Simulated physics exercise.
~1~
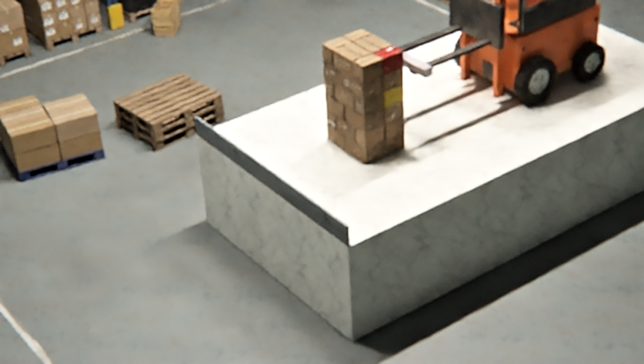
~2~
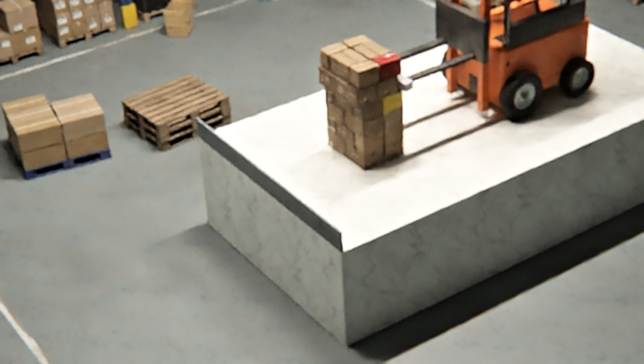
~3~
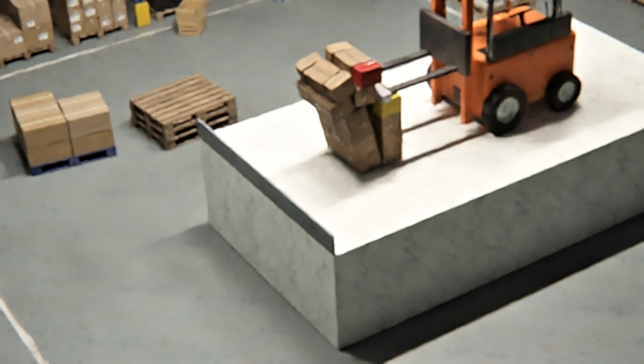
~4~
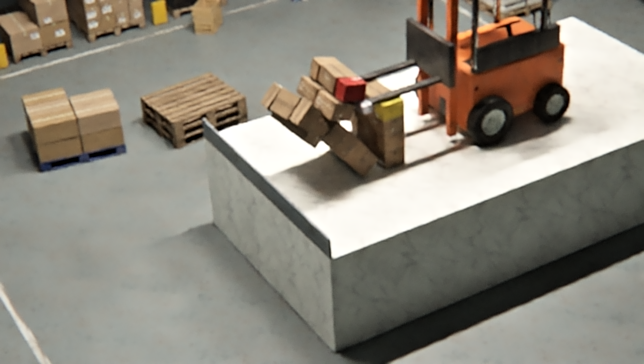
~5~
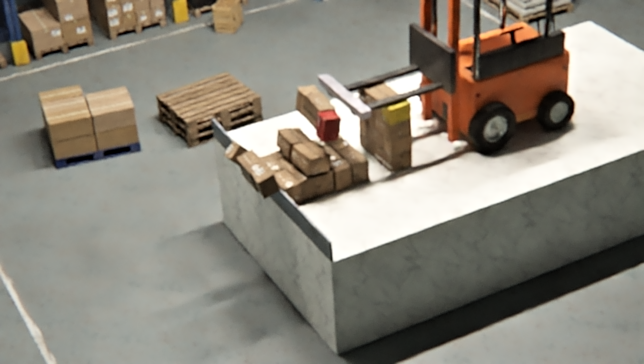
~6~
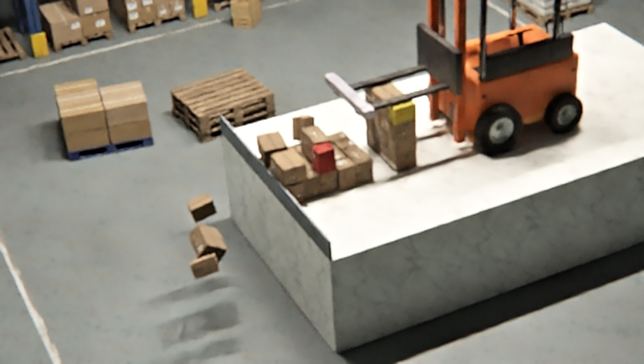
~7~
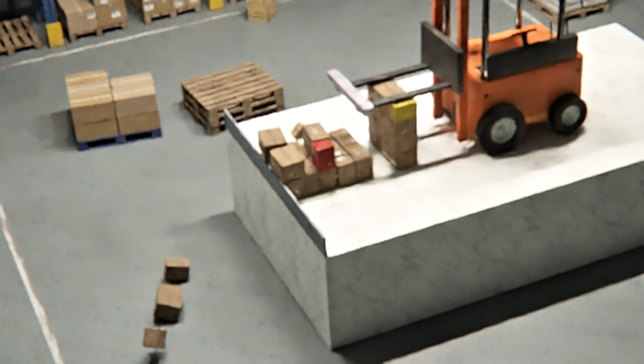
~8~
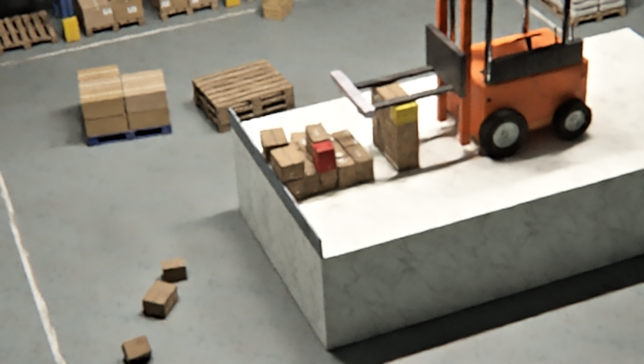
An orange forklift's beam topples stacked cartons across a platform, and three drop to the floor.
